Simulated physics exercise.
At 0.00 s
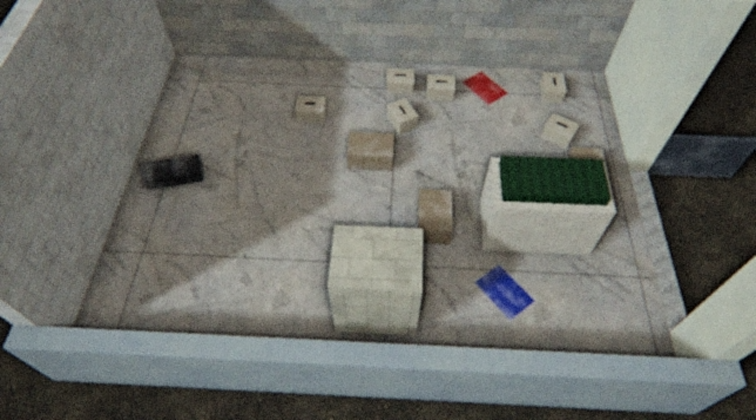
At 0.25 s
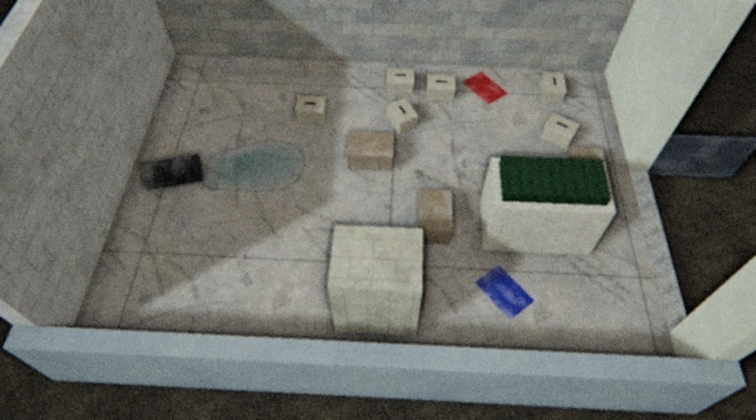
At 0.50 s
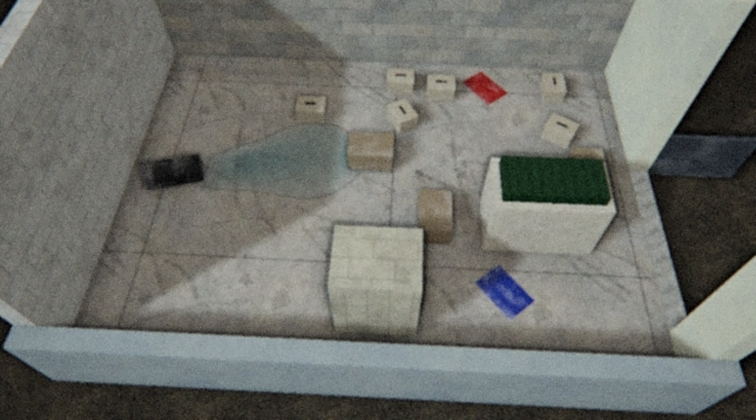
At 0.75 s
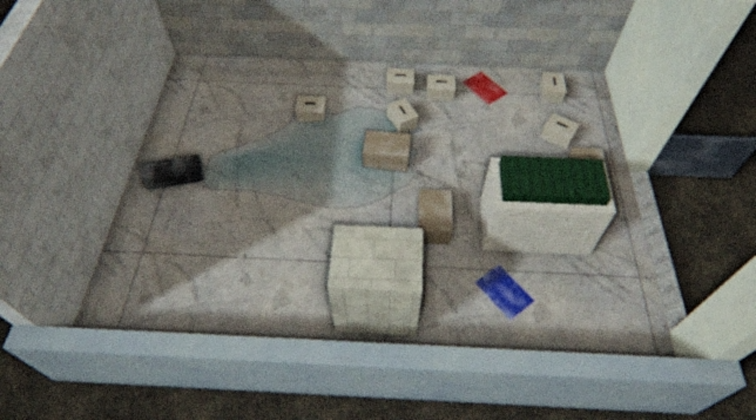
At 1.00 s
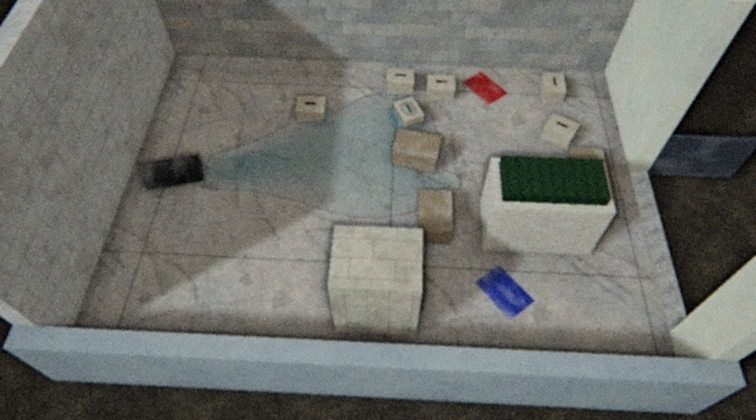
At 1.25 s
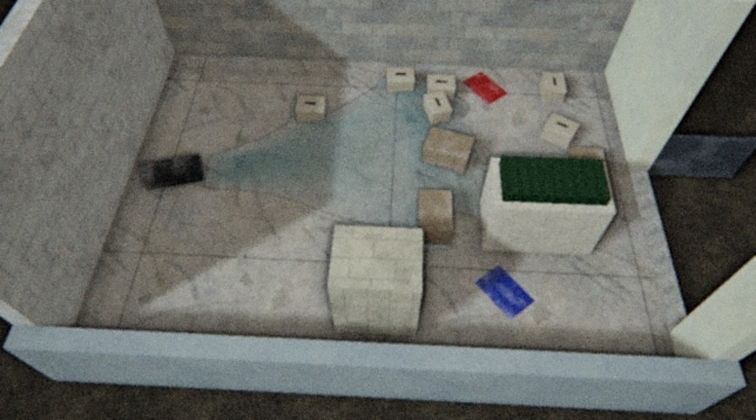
A walled pump-house yard with a pale, marbled floor is seen from above by a still camera. A dark pipe lies at left, small pale totes and two tan crates sit around the middle and back, a red patch lies behind, a blue one in front, and a green-topped white block stands right. Water fans rightward from the pipe, pushing one crate, then a tote, to the right.
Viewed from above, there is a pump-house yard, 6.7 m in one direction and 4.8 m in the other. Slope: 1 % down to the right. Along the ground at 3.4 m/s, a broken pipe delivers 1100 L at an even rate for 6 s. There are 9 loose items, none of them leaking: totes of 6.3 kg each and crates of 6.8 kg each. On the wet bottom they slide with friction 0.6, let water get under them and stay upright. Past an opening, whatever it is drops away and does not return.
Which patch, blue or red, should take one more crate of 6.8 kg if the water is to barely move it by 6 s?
Blue.
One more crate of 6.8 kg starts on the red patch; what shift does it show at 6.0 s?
About 120 cm.
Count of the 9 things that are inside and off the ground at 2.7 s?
2 of them.
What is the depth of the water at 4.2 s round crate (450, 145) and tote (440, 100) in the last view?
About 9 and 16 cm.
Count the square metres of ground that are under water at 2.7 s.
Roughly 14 m2.
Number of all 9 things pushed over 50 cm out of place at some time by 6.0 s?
All told, that gives 7.
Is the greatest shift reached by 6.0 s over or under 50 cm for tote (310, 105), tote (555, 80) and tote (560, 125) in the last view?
Listed order: Within the mark, beyond the mark and beyond the mark.
After 1.8 s on blue it would be 0 cm off in 0 cm of water; on red it would be 18 cm off in 2 cm of water.
After 2.7 s on blue it would be 0 cm off in 0 cm of water; on red it would be 88 cm off in 7 cm of water.
After 4.2 s on blue it would be 0 cm off in 1 cm of water; on red it would be 124 cm off in 16 cm of water.
After 6.0 s on blue it would be 0 cm off in 2 cm of water; on red it would be 113 cm off in 15 cm of water.
